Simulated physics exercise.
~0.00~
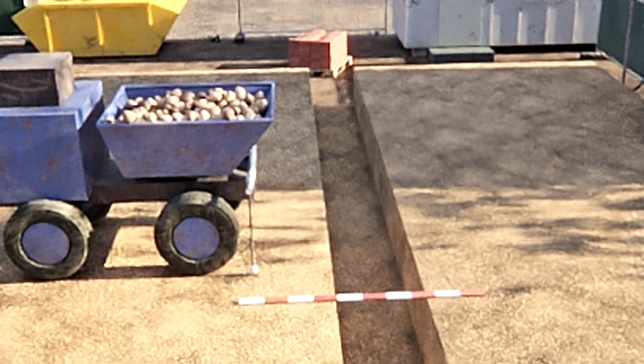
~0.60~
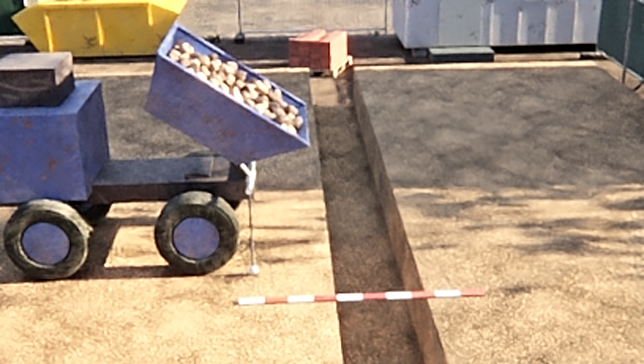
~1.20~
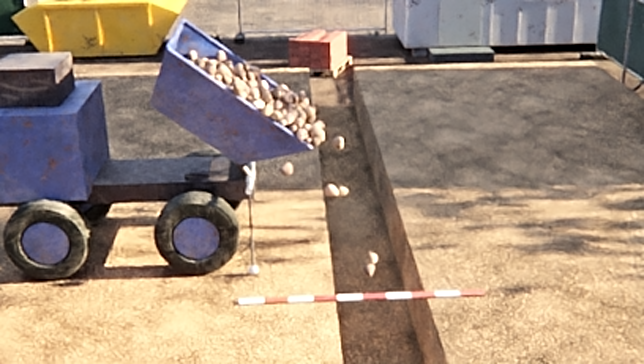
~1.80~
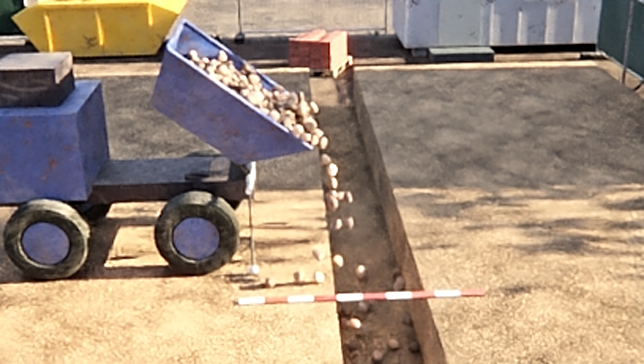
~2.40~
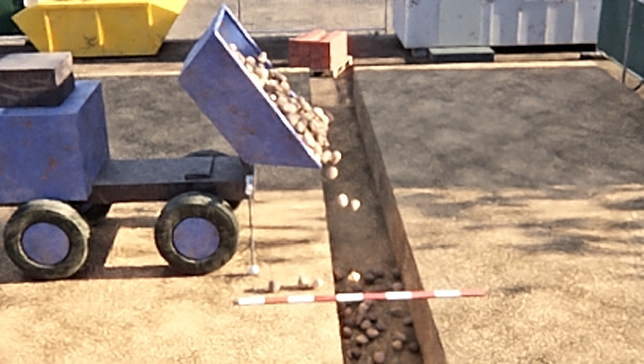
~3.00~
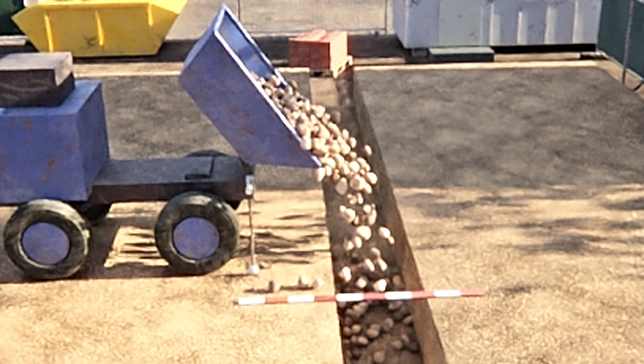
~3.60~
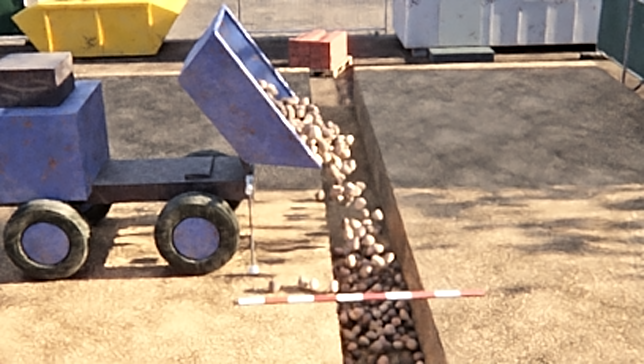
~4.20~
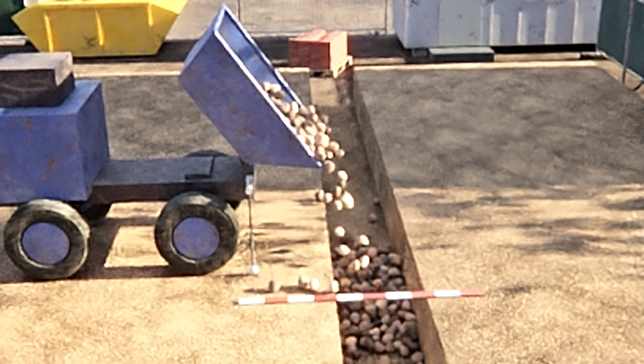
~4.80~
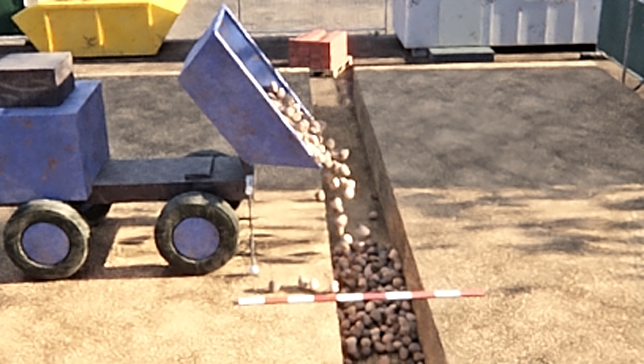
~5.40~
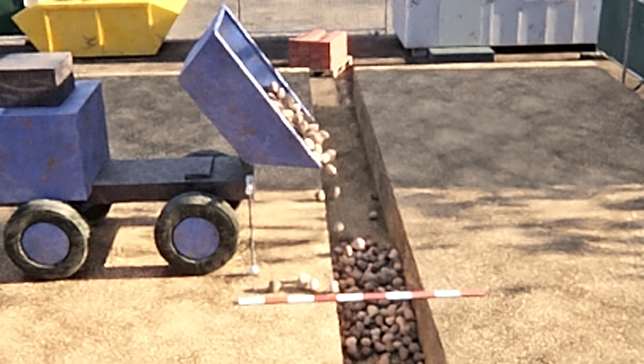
A blue dumper tips its skip, spilling stones into a trench while some remain inside.
